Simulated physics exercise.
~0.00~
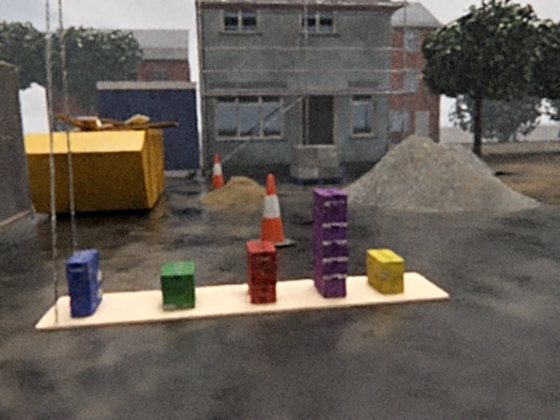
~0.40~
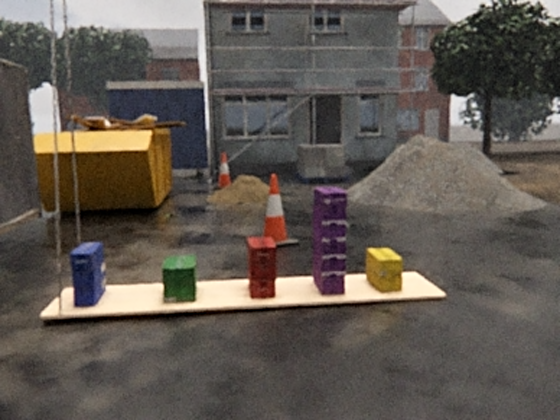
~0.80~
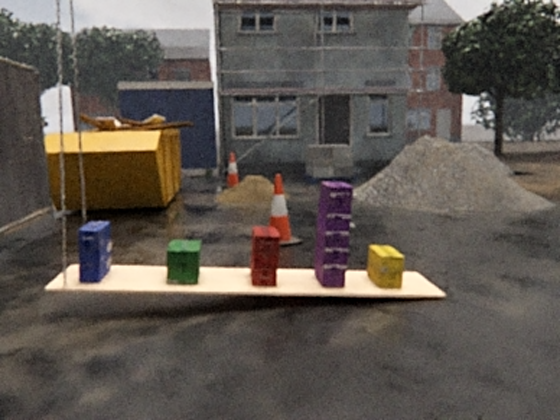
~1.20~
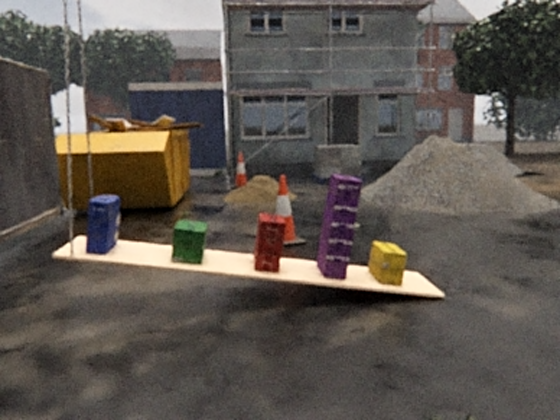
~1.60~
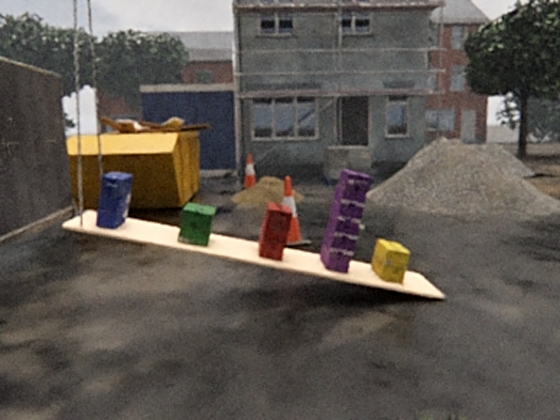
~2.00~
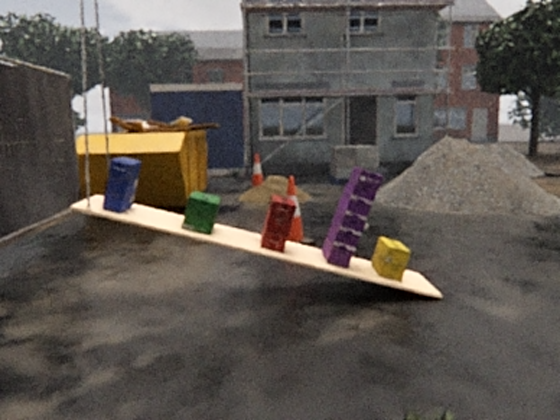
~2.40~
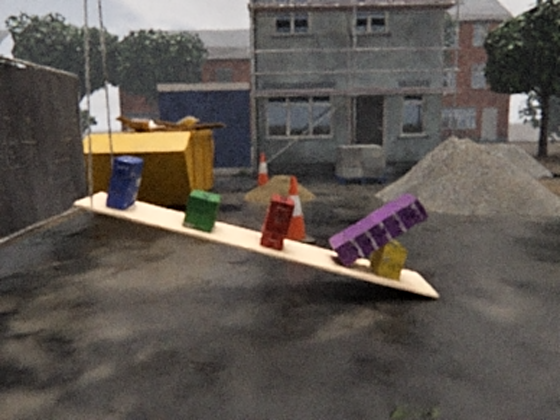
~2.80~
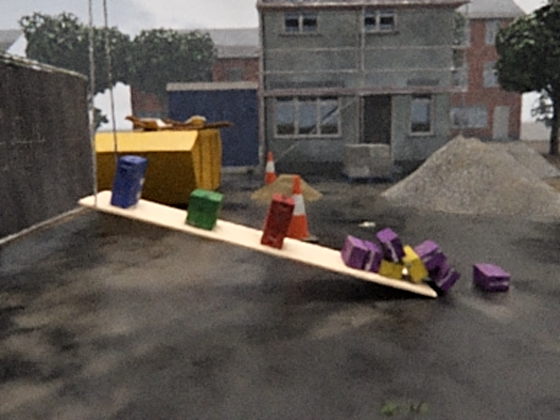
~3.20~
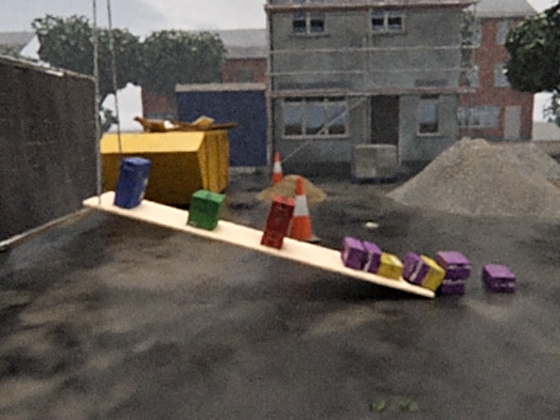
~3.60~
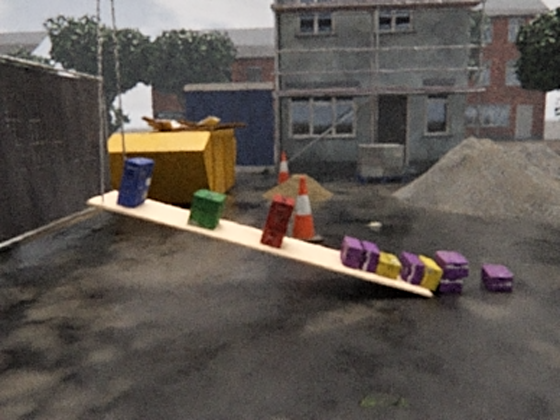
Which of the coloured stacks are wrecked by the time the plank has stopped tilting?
The purple and yellow stacks are wrecked, while the blue, green and red ones stay standing on the sloping plank.
The clip shows blue, green, red, purple and yellow stacks of boxes on a pale plank in a building yard. The plank's left end rises, the tall purple stack topples right onto the yellow one, and both end up scattered at the low end while the others stay standing.
